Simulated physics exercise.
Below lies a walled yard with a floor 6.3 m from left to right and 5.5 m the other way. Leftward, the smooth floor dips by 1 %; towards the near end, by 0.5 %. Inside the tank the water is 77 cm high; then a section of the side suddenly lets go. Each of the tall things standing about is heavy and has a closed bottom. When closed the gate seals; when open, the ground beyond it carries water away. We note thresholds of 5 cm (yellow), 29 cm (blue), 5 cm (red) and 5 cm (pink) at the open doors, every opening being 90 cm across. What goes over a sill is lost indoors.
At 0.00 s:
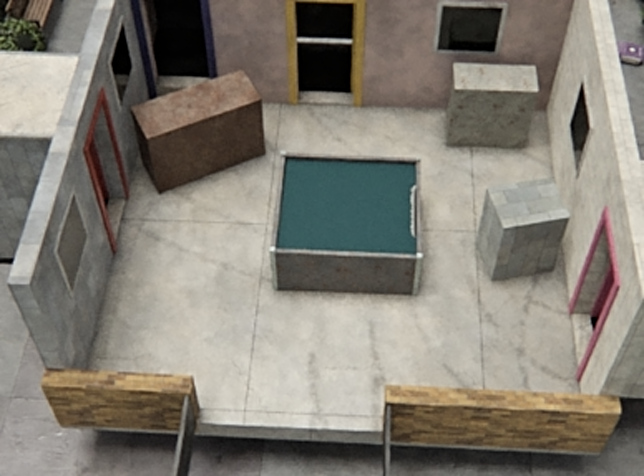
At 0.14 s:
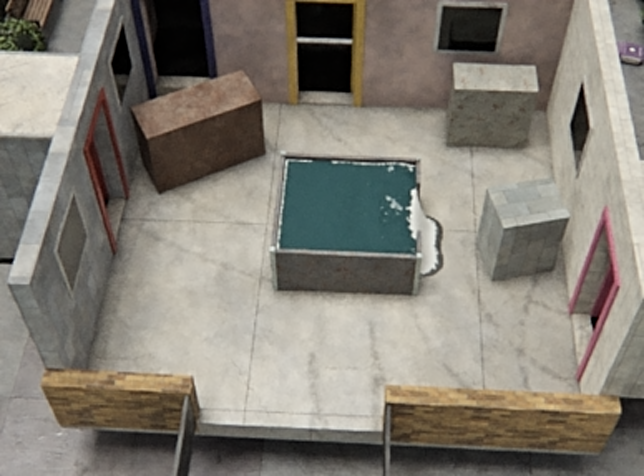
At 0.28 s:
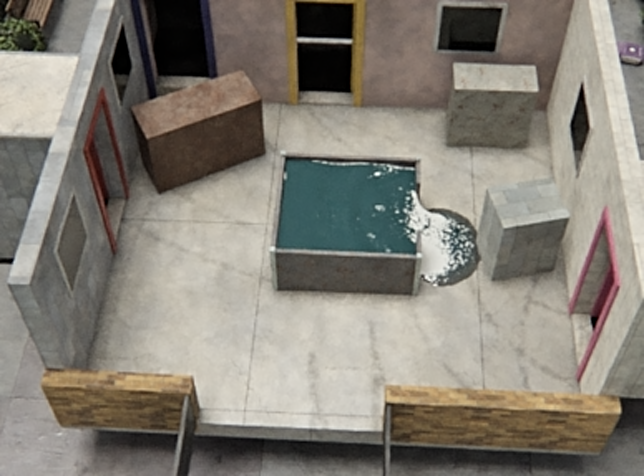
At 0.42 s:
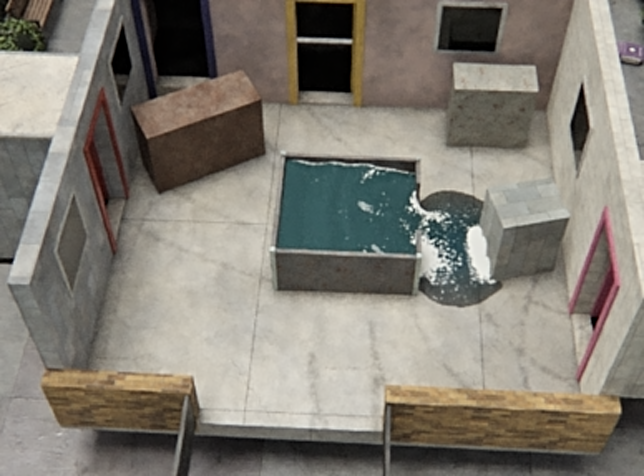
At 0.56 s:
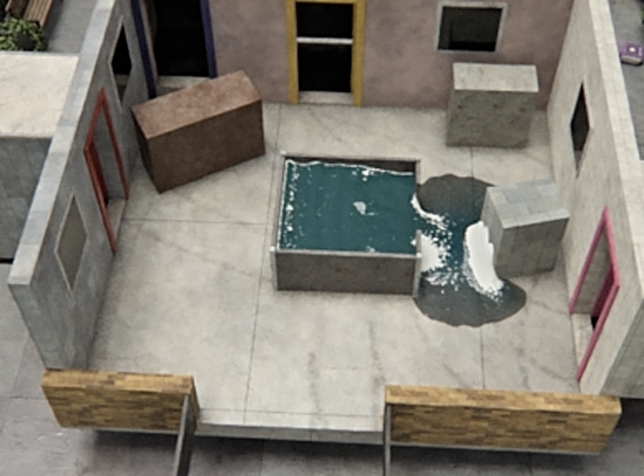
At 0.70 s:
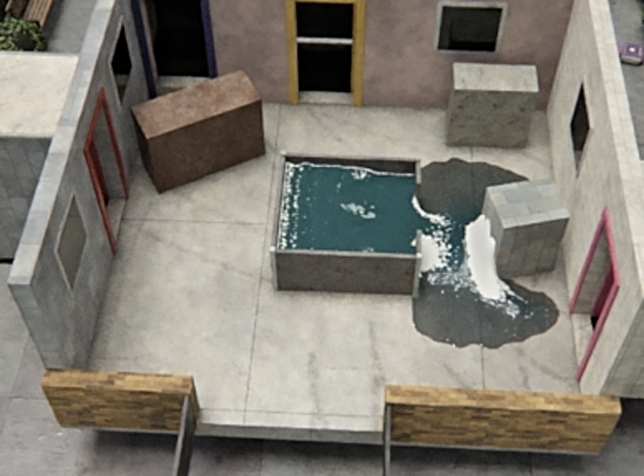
A pale stone-floored yard, walled on three sides with low tan brick walls at the near edge, is seen from above by a still camera. A grey tank of teal water sits mid-floor, a brown block behind it to the left, two grey blocks to the right. Water bursts from the tank's right side, foams against the nearer grey block and spreads around it in a dark puddle.
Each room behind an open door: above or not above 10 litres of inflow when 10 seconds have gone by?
Yellow door: Not above, blue door: Not above, red door: Above, pink door: Above.
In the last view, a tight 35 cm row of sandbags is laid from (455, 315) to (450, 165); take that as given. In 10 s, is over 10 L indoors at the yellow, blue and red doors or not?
So then yellow is beyond it, blue is inside it and red is inside it.
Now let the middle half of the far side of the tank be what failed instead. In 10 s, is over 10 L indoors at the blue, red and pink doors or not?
So blue stays lower, red stays lower, pink stays lower.
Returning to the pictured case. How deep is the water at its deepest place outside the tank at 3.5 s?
It gets to some 28 cm.
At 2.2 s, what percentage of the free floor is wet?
About 35 per cent.
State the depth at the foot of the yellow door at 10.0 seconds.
Depth: ~ 5.0 cm.
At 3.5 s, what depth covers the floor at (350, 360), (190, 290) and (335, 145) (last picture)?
First 5 cm, then 0 cm, then 4 cm.
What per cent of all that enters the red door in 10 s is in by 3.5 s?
About 0 per cent.
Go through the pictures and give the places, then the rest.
The tank at (348, 207) is whole and still, 77 cm deep, in the first picture.
Water pours out at (414, 231) and has run 0.5 m, to (429, 271); typically 12 cm deep outside, 77 cm at the tank's back, in the second picture.
Water pours out at (414, 233) and has run 0.9 m, to (472, 262); typically 12 cm deep outside, 77 cm at the tank's back, in the third picture.
Water pours out at (414, 233) and has run 1.4 m, to a hidden place; typically 9 cm deep outside, 76 cm at the tank's back, in the fourth picture.
Water pours out at (414, 233) and has run 1.9 m, to a hidden place; typically 5 cm deep outside, 69 cm at the tank's back, in the fifth picture.
Water pours out at (414, 233) and has run 2.3 m, to a hidden place; typically 4 cm deep outside, 64 cm at the tank's back, in the sixth picture.
After 1.4 s water covers 25 % of the floor and is deepest (51 cm) near (471, 245); yellow door not reached, blue door not reached, red door not reached, pink door 8 cm at the sill, 8 L in.
After 2.2 s water covers 35 % of the floor and is deepest (40 cm) near (545, 121); yellow door not reached, blue door not reached, red door not reached, pink door 9 cm at the sill, 27 L in.
After 3.5 s water covers 60 % of the floor and is deepest (28 cm) near (471, 245); yellow door 3 cm at the sill, 0 L in, blue door not reached, red door not reached, pink door 12 cm at the sill, 70 L in.
After 6.0 s water covers 95 % of the floor and is deepest (17 cm) near (471, 245); yellow door 3 cm at the sill, 0 L in, blue door 6 cm at the sill, 0 L in, red door 7 cm at the sill, 0 L in, pink door 11 cm at the sill, 136 L in.
After 10.0 s water covers 100 % of the floor and is deepest (12 cm) near (80, 400); yellow door 5 cm at the sill, 2 L in, blue door 9 cm at the sill, 0 L in, red door 9 cm at the sill, 31 L in, pink door 6 cm at the sill, 163 L in.
